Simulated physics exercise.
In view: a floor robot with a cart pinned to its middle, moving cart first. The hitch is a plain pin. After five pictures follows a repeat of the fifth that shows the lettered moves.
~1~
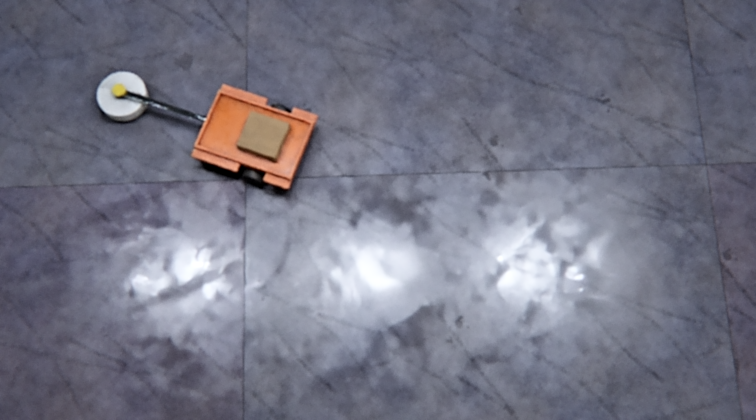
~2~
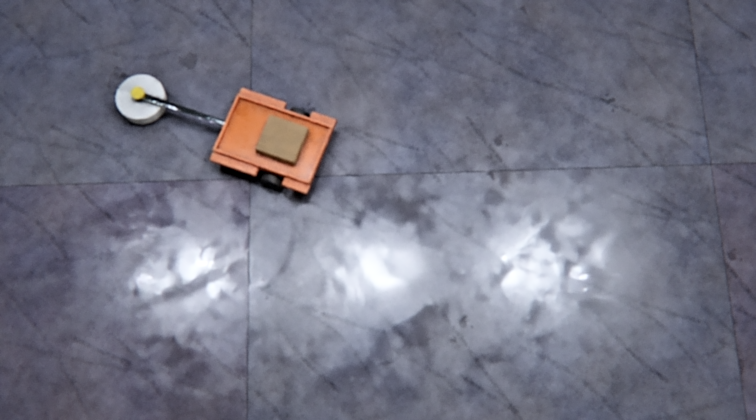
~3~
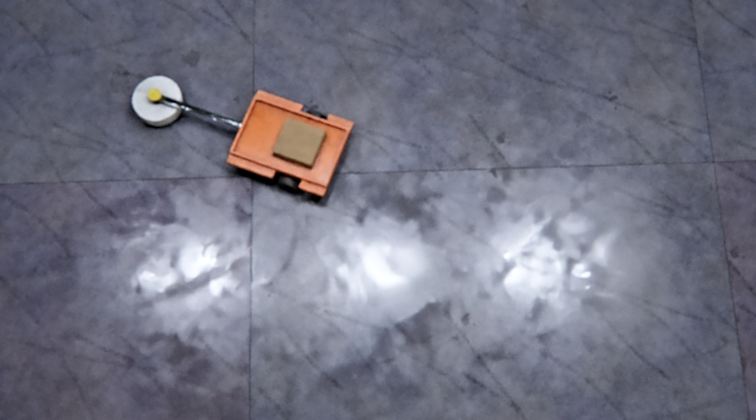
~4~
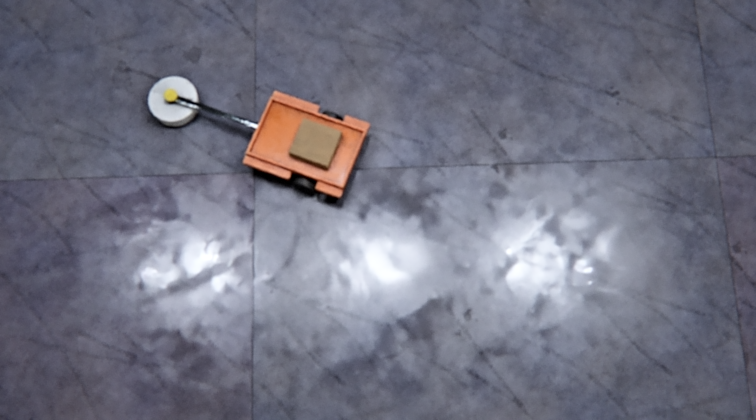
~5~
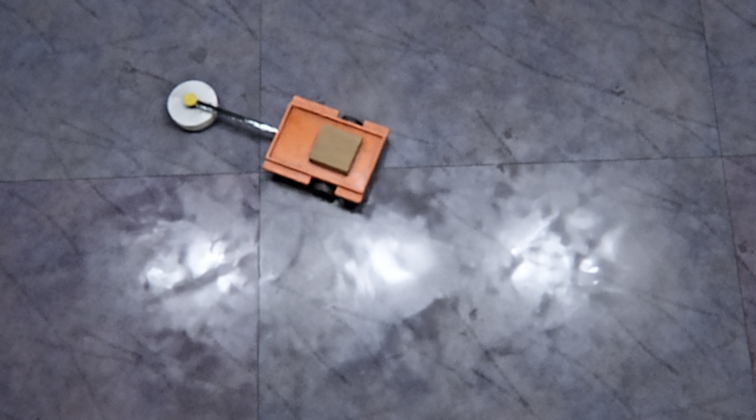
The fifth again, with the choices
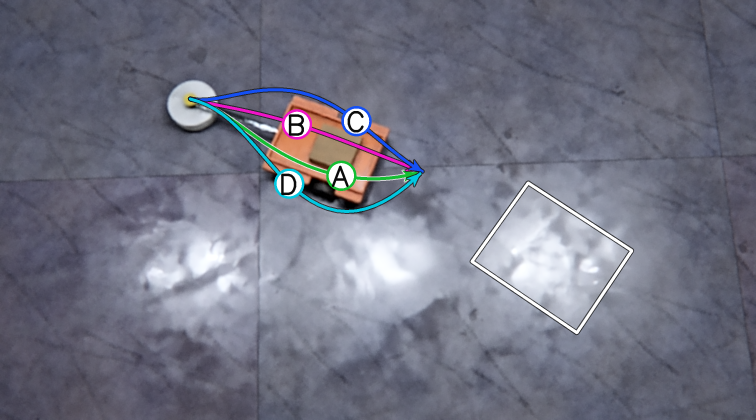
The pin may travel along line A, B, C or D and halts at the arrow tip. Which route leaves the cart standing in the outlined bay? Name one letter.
It should follow B.
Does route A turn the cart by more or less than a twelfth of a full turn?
It turns less than that.
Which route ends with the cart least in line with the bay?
Route D.
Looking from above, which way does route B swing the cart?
It turns clockwise.
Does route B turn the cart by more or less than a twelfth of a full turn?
Less than that.
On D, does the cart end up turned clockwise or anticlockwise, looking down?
Anticlockwise.
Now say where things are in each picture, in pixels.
The first picture shows orange cart (255, 135); robot (122, 95).
The second picture shows robot (141, 98); orange cart (273, 139).
The third picture shows robot (157, 100); orange cart (290, 142).
The fourth picture shows robot (173, 100); orange cart (307, 143).
The fifth picture shows robot (193, 104); orange cart (326, 148).
On the marked copy, A from (190, 99) via (297, 161) to (416, 173); B from (190, 99) via (306, 127) to (419, 170); C from (190, 99) via (318, 98) to (422, 172); D from (190, 99) via (296, 190) to (420, 174); the bay at (552, 256).
Following B. Soon after the start, robot (275, 123), cart (407, 180).
Later, robot (353, 149), cart (483, 218).
In the end, robot (422, 176), cart (550, 257); the cart stands in the bay.
As for the rest, A leaves the cart at (574, 196), out of the bay; C leaves the cart at (502, 301), out of the bay; D leaves the cart at (572, 152), out of the bay.
